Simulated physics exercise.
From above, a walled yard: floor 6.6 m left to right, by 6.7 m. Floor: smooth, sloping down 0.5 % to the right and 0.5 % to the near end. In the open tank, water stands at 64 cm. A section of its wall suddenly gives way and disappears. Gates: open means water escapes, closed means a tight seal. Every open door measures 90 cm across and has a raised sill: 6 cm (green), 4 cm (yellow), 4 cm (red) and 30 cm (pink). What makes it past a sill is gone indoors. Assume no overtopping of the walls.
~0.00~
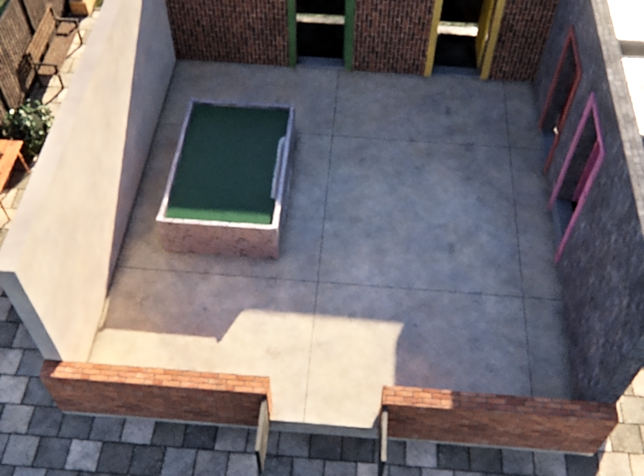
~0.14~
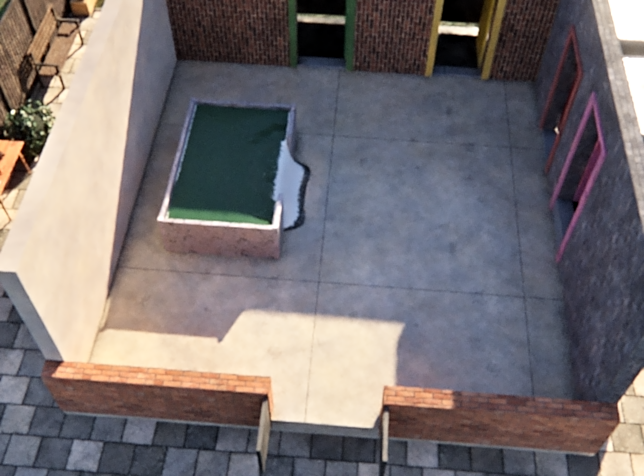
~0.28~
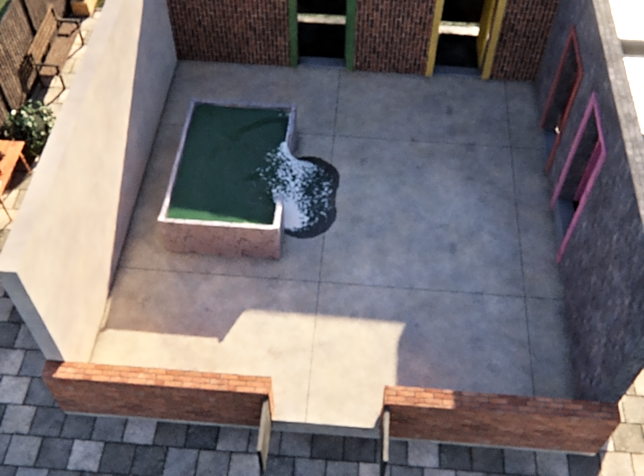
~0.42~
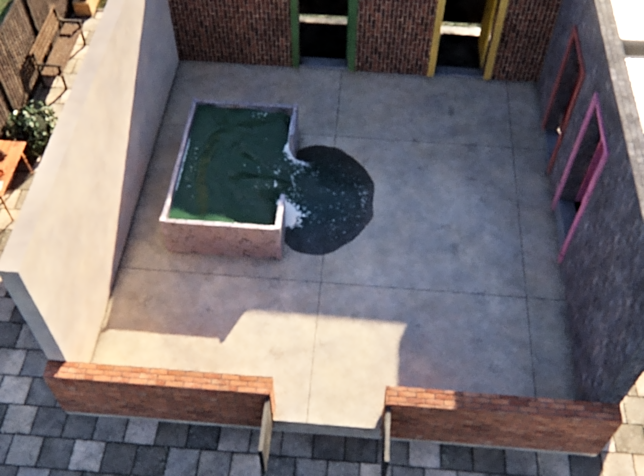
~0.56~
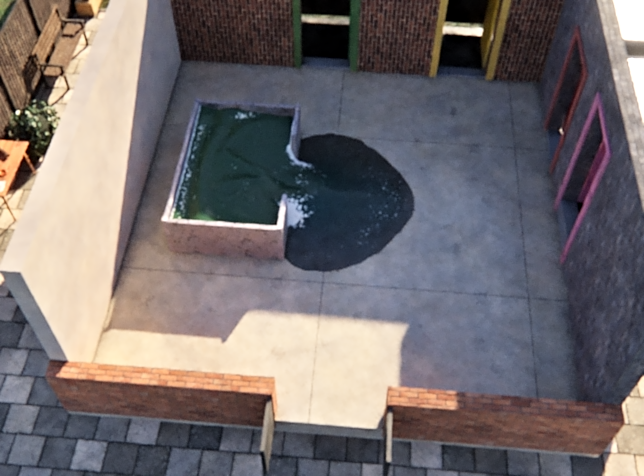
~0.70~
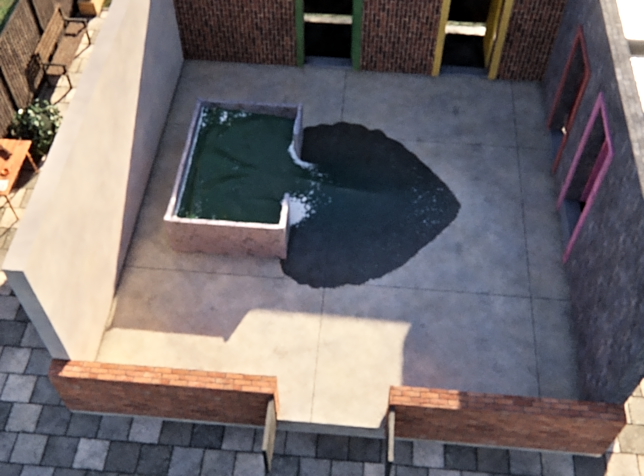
The footage shows a walled yard from above, where the right side of a brick-sided tank of dark green water opens and water pours through the gap, spreading rightward across the grey floor in a widening dark pool.
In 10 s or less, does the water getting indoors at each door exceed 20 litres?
Green door: Does not exceed it; yellow door: Exceeds it; red door: Exceeds it; pink door: Does not exceed it.
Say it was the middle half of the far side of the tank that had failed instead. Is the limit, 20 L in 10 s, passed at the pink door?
In that case, pink door: Less than that.
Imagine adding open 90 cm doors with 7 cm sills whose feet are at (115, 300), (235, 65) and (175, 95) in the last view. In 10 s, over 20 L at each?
Result in order - not enough, not enough, not enough.
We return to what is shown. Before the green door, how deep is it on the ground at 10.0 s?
The mean depth is around 2.5 cm.
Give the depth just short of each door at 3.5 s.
You'd see green at 0 cm, yellow at 7 cm, red at 13 cm and pink at 16 cm.
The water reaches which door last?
Green.
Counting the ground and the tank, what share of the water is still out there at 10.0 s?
Around 86 percent of the water.
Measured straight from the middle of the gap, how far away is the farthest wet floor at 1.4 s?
It comes to some 4.2 metres.
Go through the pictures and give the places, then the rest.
In the first frame, the open tank at (231, 163) is whole and still, 64 cm deep.
In the second frame, the front is at (292, 226), 0.7 m from the gap at (284, 185); 0.2 m2 of floor is under water; 64 cm left at the back of the open tank.
In the third frame, the front is at (316, 231), 0.9 m from the gap at (285, 186); 0.9 m2 of floor is under water; 64 cm left at the back of the open tank.
In the fourth frame, water pours out at (287, 186) and has run 1.3 m, to (365, 219); typically 8 cm deep outside, 59 cm at the open tank's back.
In the fifth frame, water pours out at (289, 186) and has run 1.9 m, to (409, 205); typically 6 cm deep outside, 54 cm at the open tank's back.
In the sixth frame, the front is at (453, 207), 2.6 m from the gap at (291, 185); 5.2 m2 of floor is under water; 56 cm left at the back of the open tank.
After 1.4 s water covers 35 % of the floor and is deepest (32 cm) near (303, 193); green door not reached, yellow door not reached, red door not reached, pink door 19 cm at the sill, 0 L in.
After 2.2 s water covers 50 % of the floor and is deepest (26 cm) near (554, 220); green door not reached, yellow door not reached, red door 15 cm at the sill, 30 L in, pink door 25 cm at the sill, 0 L in.
After 3.5 s water covers 50 % of the floor and is deepest (24 cm) near (579, 427); green door not reached, yellow door 7 cm at the sill, 7 L in, red door 13 cm at the sill, 107 L in, pink door 16 cm at the sill, 0 L in.
After 6.0 s water covers 70 % of the floor and is deepest (15 cm) near (579, 427); green door 3 cm at the sill, 0 L in, yellow door 7 cm at the sill, 35 L in, red door 10 cm at the sill, 187 L in, pink door 10 cm at the sill, 0 L in.
After 10.0 s water covers 95 % of the floor and is deepest (10 cm) near (551, 425); green door 3 cm at the sill, 0 L in, yellow door 5 cm at the sill, 42 L in, red door 7 cm at the sill, 230 L in, pink door 7 cm at the sill, 0 L in.
